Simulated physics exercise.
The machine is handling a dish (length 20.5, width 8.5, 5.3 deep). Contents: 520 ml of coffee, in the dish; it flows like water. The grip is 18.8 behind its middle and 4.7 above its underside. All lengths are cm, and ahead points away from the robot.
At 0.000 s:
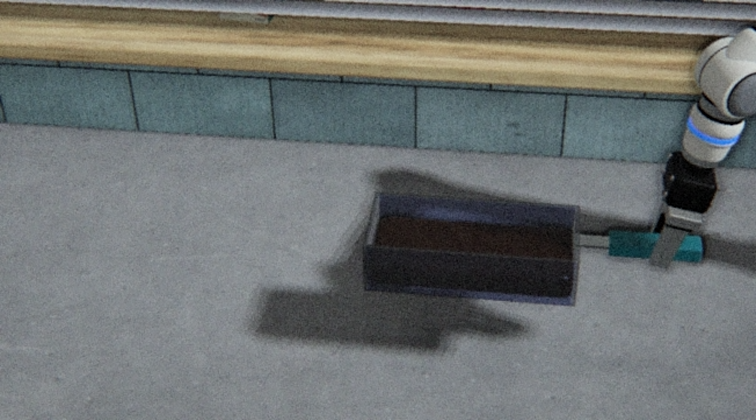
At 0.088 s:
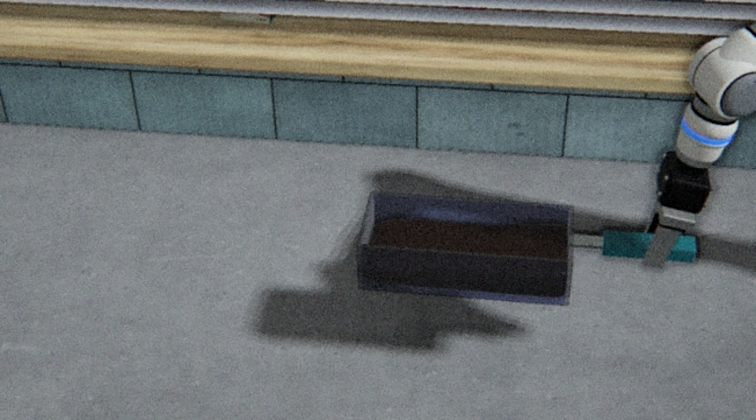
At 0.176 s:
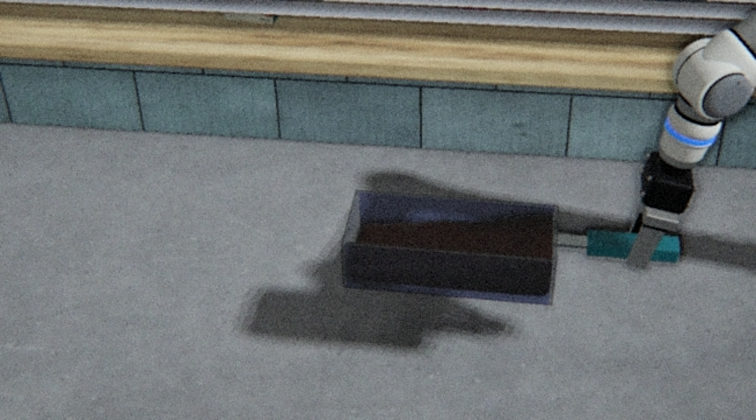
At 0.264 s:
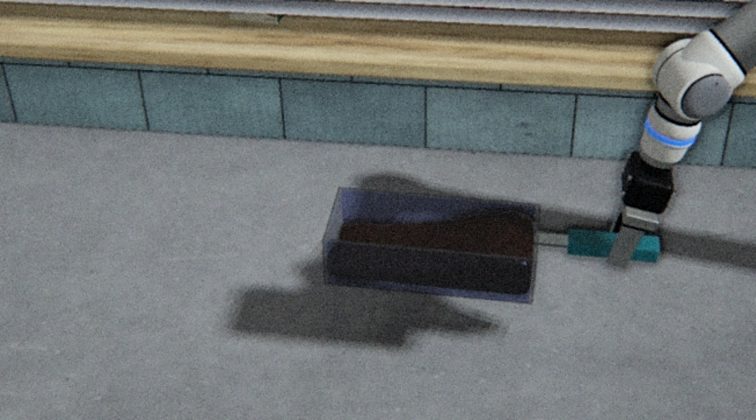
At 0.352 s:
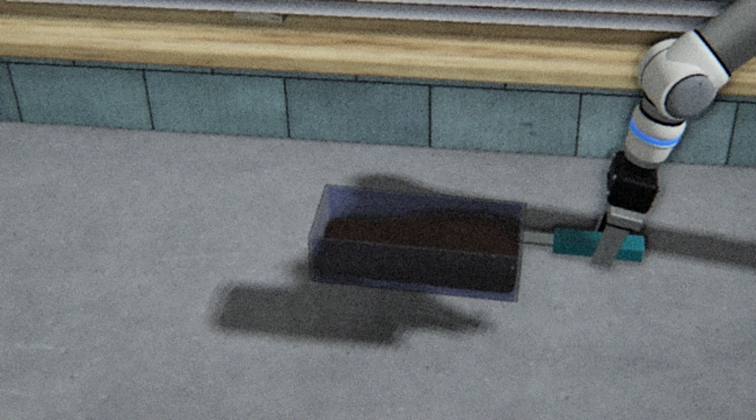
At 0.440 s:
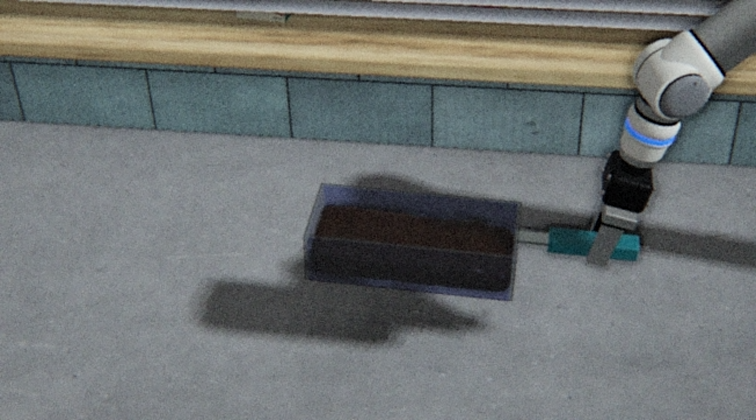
A white and grey robot arm with a blue band and black gripper moves steadily left, holding a clear, bluish rectangular dish by its teal handle. Seen from above at an angle, the dish of dark brown liquid casts a shadow over a grey surface, before teal tiles and a pale wooden ledge. The liquid shifts and its slanted top evens out, while the view drifts very slightly.
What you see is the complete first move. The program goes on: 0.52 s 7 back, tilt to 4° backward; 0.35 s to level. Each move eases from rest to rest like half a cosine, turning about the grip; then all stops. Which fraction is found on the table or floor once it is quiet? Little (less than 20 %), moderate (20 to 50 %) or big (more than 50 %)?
Share on the table or floor: Little (less than 20 %).
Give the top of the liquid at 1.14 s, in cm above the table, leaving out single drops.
Up to some 17 cm.
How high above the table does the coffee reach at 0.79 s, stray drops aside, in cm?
About 17 cm.
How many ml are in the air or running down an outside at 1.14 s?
About 40 ml.
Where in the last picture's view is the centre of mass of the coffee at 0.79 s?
Around (453, 246).
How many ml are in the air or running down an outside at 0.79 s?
Some 5 ml.
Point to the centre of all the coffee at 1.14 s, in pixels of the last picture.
Near (525, 259).
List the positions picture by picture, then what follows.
The dish floor at (472, 266), level; upper third of the coffee around (475, 248), from x 370 to 570, top at y 220; 520 ml in the dish, in the first frame.
The dish floor at (466, 266), level; upper third of the coffee around (488, 248), from x 365 to 565, top at y 220, in the second frame.
The dish floor at (451, 264), level; upper third of the coffee around (505, 246), from x 350 to 555, top at y 220, in the third frame.
The dish floor at (432, 262), tilted 1° backward; upper third of the coffee around (492, 243), from x 330 to 535, top at y 210, in the fourth frame.
The dish floor at (418, 260), tilted 2° backward; upper third of the coffee around (458, 241), from x 320 to 520, top at y 215, in the fifth frame.
The dish floor at (414, 259), tilted 2° backward; upper third of the coffee around (387, 238), from x 310 to 515, top at y 205; 520 ml in the dish, in the sixth frame.
After 0.79 s, tilted 4° backward, liquid up to 17 above the table; 495 ml in the dish, 20 ml on the table or floor, 5 ml in the air or running down outside.
After 1.14 s, tilted 2° backward, liquid up to 32 above the table; 450 ml in the dish, 30 ml on the table or floor, 40 ml in the air or running down outside.
After 1.51 s, level, liquid up to 16 above the table; 450 ml in the dish, 70 ml on the table or floor.
After 2.31 s, level, liquid up to 15 above the table; 445 ml in the dish, 70 ml on the table or floor.
In the end, 445 ml in the dish, 70 ml on the table or floor. That is 14 % on the table or floor.
